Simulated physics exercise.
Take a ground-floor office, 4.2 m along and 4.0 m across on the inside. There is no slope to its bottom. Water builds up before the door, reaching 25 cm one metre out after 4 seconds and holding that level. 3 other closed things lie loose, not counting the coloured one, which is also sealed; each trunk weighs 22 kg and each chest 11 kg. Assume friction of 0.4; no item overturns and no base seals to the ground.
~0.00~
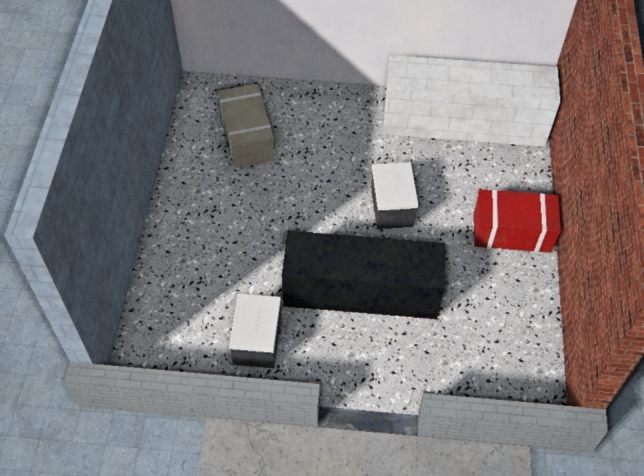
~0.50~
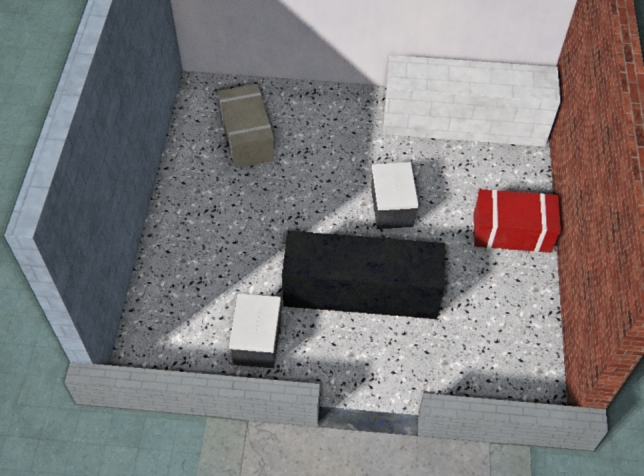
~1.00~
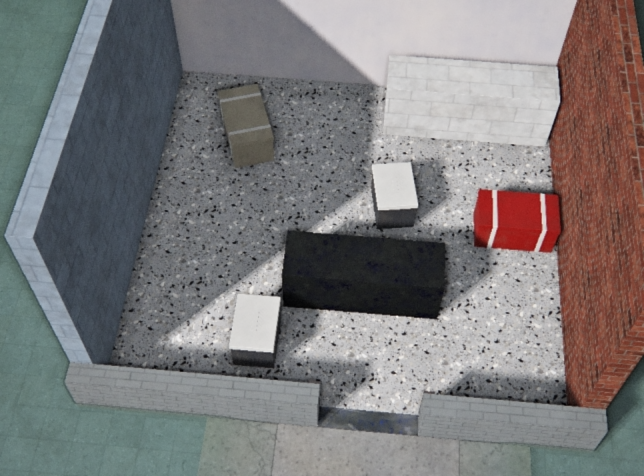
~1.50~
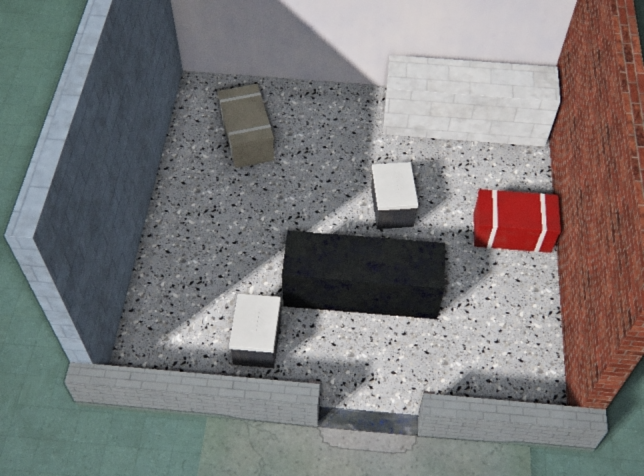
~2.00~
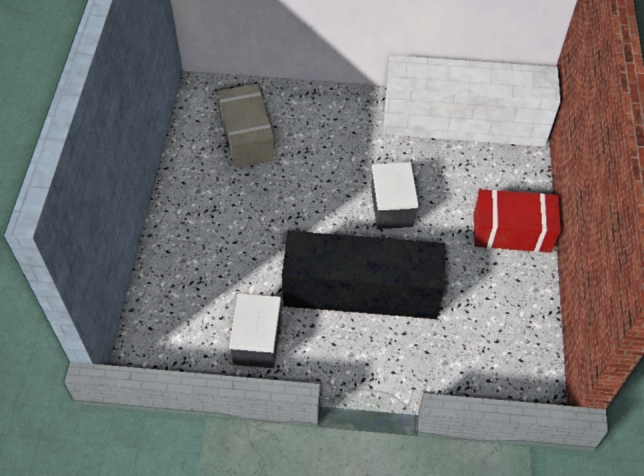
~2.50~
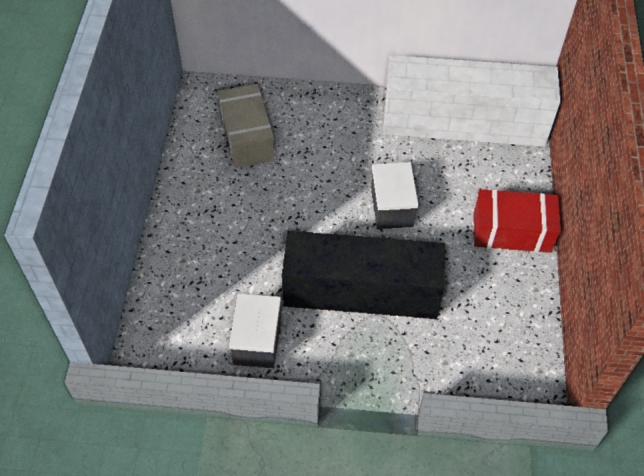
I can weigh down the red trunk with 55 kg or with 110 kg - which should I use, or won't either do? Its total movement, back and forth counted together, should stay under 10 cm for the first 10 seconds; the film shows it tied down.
Go with the lighter one.
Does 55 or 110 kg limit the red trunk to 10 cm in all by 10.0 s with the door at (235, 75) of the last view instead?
Then the smaller load will do.
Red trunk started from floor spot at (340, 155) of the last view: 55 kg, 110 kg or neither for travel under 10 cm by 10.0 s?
Result: Both pass.
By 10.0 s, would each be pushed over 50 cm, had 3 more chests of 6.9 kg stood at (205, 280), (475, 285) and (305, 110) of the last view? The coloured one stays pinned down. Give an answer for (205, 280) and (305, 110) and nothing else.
In that order: More, short of it.
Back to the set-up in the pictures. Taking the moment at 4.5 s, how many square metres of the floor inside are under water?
About 5.0 m2 is covered.
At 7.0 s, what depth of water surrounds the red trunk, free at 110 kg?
Close to 6 cm deep.
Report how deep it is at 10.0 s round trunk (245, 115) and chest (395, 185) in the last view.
Close to 4 and 3 centimetres.
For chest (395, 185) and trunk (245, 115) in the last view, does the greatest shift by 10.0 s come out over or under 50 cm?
Below, below.
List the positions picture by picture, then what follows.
The first picture shows the red trunk at (519, 210) rests on the ground; water covers 0.0 m2; 0 of 4 have shifted.
The second picture shows the red trunk at (519, 210), on the bottom; 0.0 m2 under water; 0 of 4 have shifted.
The third picture shows the red trunk at (519, 210), on the bottom; water covers 0.0 m2; 0 of 4 have shifted.
The fourth picture shows the red trunk at (519, 210) rests on the ground; 0.0 m2 under water; 0 of 4 have shifted.
The fifth picture shows the red trunk at (519, 210) rests on the ground; water covers 0.1 m2; 0 of 4 have shifted.
The sixth picture shows the red trunk at (519, 210), on the bottom; 0.6 m2 under water; 0 of 4 have shifted.
After 3.5 s the red trunk would be 0 cm from its start with 55 kg and 0 cm from its start with 110 kg; 0 cm of water round it then.
After 4.5 s the red trunk would be 0 cm from its start with 55 kg and 0 cm from its start with 110 kg; 2 cm of water round it then.
After 7.0 s the red trunk would be 0 cm from its start with 55 kg and 0 cm from its start with 110 kg; 6 cm of water round it then.
After 10.0 s the red trunk would be 0 cm from its start with 55 kg and 0 cm from its start with 110 kg; 7 cm of water round it then.
